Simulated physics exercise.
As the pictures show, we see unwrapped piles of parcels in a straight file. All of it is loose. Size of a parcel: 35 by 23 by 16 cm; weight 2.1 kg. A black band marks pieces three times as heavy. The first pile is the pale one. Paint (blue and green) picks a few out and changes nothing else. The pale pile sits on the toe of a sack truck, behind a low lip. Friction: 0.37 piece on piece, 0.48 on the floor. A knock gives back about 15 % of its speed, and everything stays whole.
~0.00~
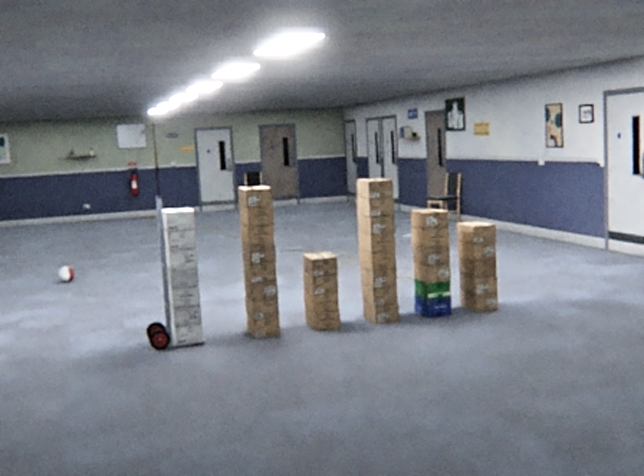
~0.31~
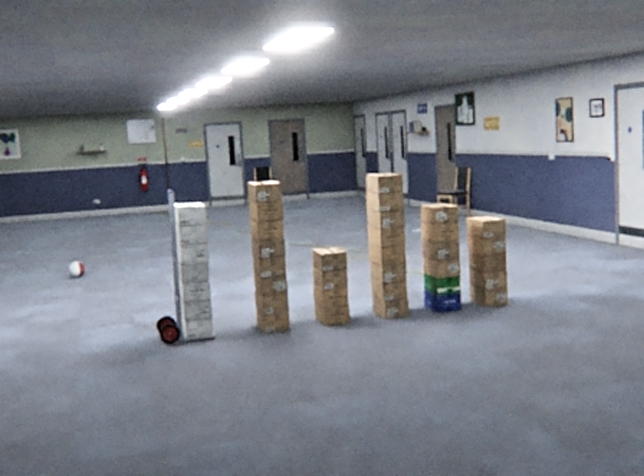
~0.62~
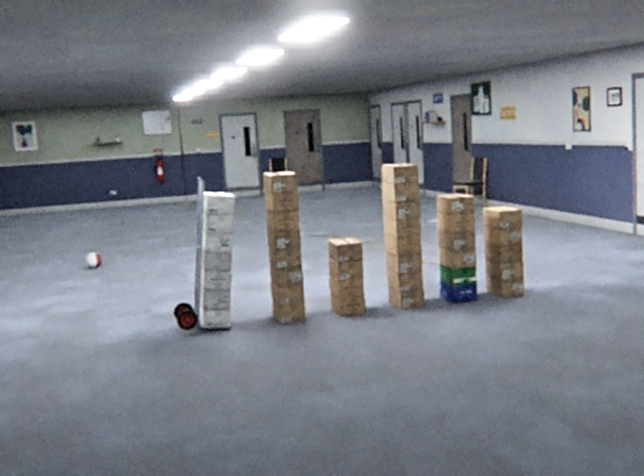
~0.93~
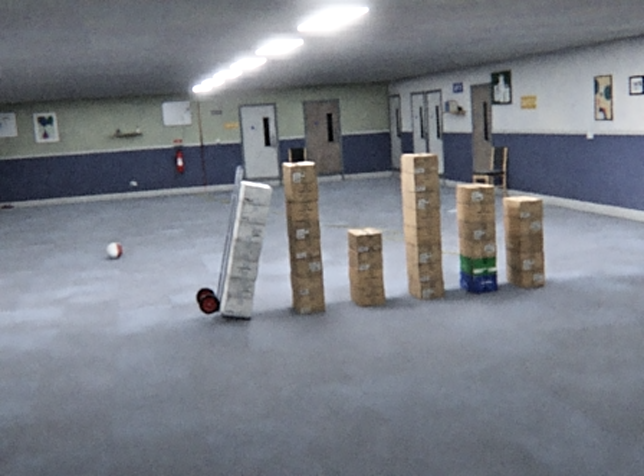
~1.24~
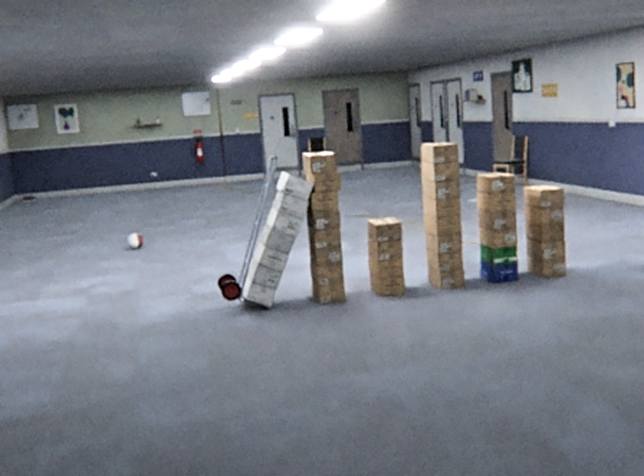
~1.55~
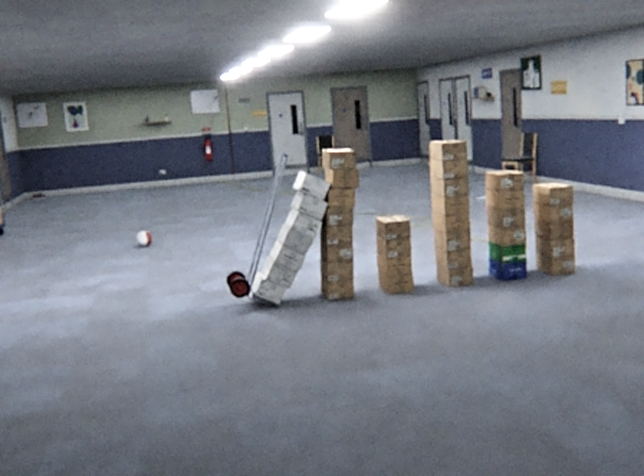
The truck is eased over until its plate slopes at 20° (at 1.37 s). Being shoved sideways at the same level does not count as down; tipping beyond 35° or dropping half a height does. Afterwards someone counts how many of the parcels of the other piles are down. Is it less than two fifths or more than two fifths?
Ending down: More than two fifths.
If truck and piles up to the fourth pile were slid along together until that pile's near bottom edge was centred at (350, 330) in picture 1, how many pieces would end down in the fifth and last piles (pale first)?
In that case fifth 5, last 5.
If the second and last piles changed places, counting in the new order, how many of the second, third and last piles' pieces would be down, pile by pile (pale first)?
In that case second 5, third 4, last 8.
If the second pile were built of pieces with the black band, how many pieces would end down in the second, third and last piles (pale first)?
Then second 0, third 0, last 0.
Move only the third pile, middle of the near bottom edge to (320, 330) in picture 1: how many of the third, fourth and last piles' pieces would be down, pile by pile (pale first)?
In that case third 4, fourth 8, last 5.
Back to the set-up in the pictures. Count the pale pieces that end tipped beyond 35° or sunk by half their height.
7 pale pieces.
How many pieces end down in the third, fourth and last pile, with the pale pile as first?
Pieces: Third 4, fourth 7, last 5.
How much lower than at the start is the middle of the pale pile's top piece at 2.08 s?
Some 20 cm lower.
Around 2.08 s, 7 of the pale pile down; none of the 31 other parcels down, 8 disturbed.
Around 2.58 s, 7 of the pale pile down; 8 of the 31 other parcels down.
Around 3.24 s, 7 of the pale pile down; 17 of the 31 other parcels down; green parcel tipped 21°.
Around 3.86 s, 7 of the pale pile down; 29 of the 31 other parcels down; green parcel tipped 53°, 10 cm lower.
Finally (5.0 s), 7 of the pale pile down; 29 of the 31 other parcels down; green parcel tipped 51°, 10 cm lower; blue parcel unmoved. That is 94 per cent. Seen by the last camera, middles, green parcel near (531, 259), blue parcel near (508, 268).
